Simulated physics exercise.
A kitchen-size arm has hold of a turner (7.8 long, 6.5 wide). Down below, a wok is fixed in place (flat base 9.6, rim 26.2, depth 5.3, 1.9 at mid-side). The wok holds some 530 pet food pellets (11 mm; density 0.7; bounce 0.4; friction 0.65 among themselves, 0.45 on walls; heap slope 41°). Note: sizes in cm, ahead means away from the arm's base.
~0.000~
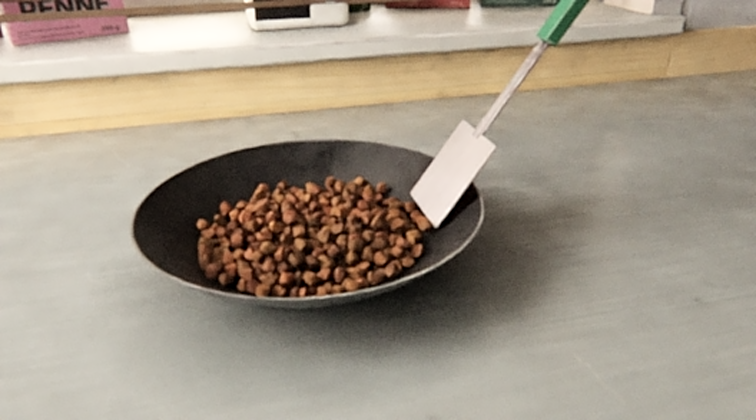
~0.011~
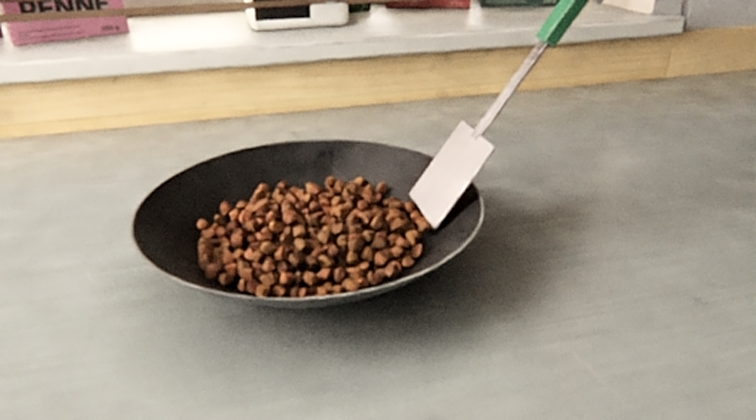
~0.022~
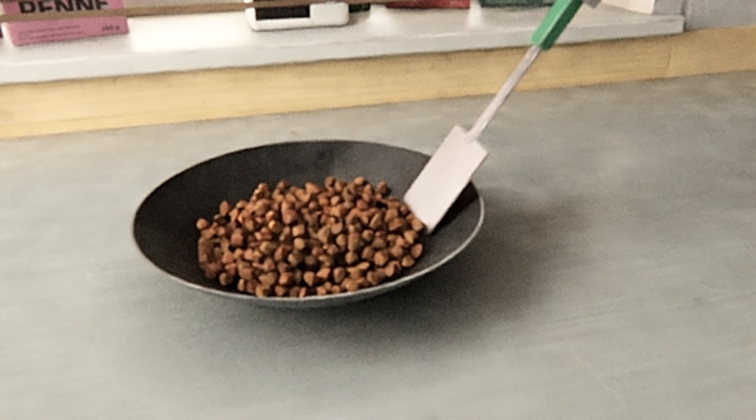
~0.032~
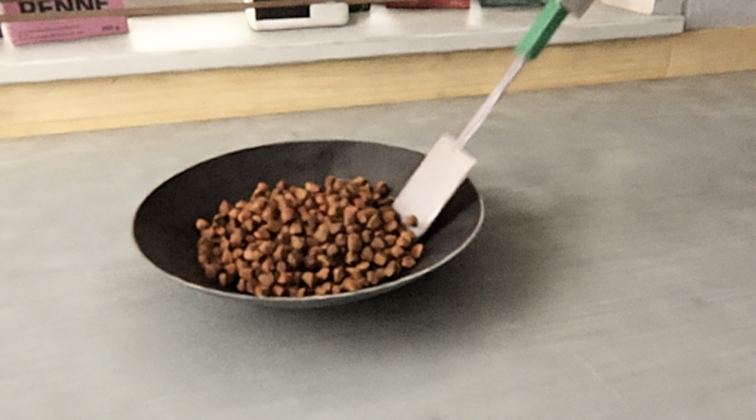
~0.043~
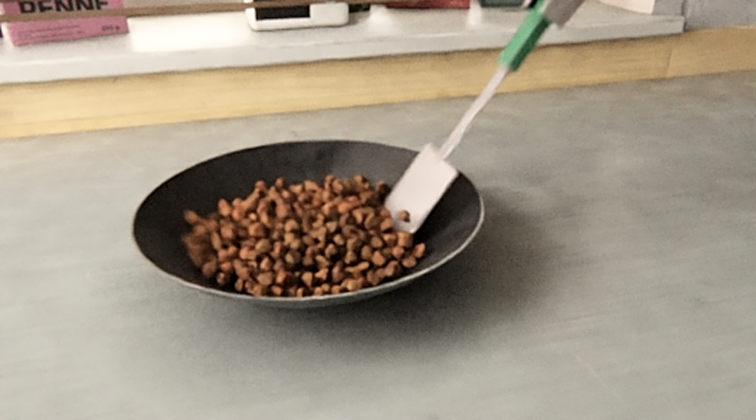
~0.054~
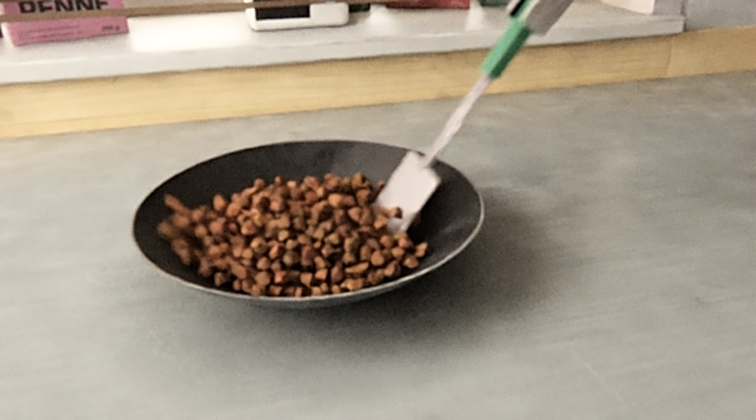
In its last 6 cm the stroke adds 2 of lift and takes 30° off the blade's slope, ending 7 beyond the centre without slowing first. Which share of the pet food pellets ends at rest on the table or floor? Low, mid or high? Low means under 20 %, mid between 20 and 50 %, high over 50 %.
Mid.
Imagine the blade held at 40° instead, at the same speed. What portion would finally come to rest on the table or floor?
Result, estimated: 20 %.
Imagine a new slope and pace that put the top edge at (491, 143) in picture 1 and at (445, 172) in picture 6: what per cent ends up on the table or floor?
30 %.
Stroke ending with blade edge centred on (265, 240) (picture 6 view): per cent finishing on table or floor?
Estimate: Approx. 10 %.
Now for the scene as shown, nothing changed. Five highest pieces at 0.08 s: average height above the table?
Somewhere near 7 cm, I'd say.
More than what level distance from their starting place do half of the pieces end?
The figure is about 7 cm.
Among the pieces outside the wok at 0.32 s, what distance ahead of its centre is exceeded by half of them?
The distance is around 20 cm.
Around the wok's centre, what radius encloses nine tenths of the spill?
That distance is around 35 cm.
After 0.08 s, sloping 54°, highest piece 8 above the table; 524 in the wok, 4 on the blade or in flight.
After 0.11 s, sloping 46°, highest piece 10 above the table; 513 in the wok, 15 on the blade or in flight.
After 0.32 s, sloping 24°, highest piece 7 above the table; 347 in the wok, 147 on the table or floor, 34 on the blade or in flight.
After 1.37 s, sloping 24°, highest piece 6 above the table; 346 in the wok, 182 on the table or floor.
At rest, 346 in the wok, 182 on the table or floor. That is 34 % on the table or floor.
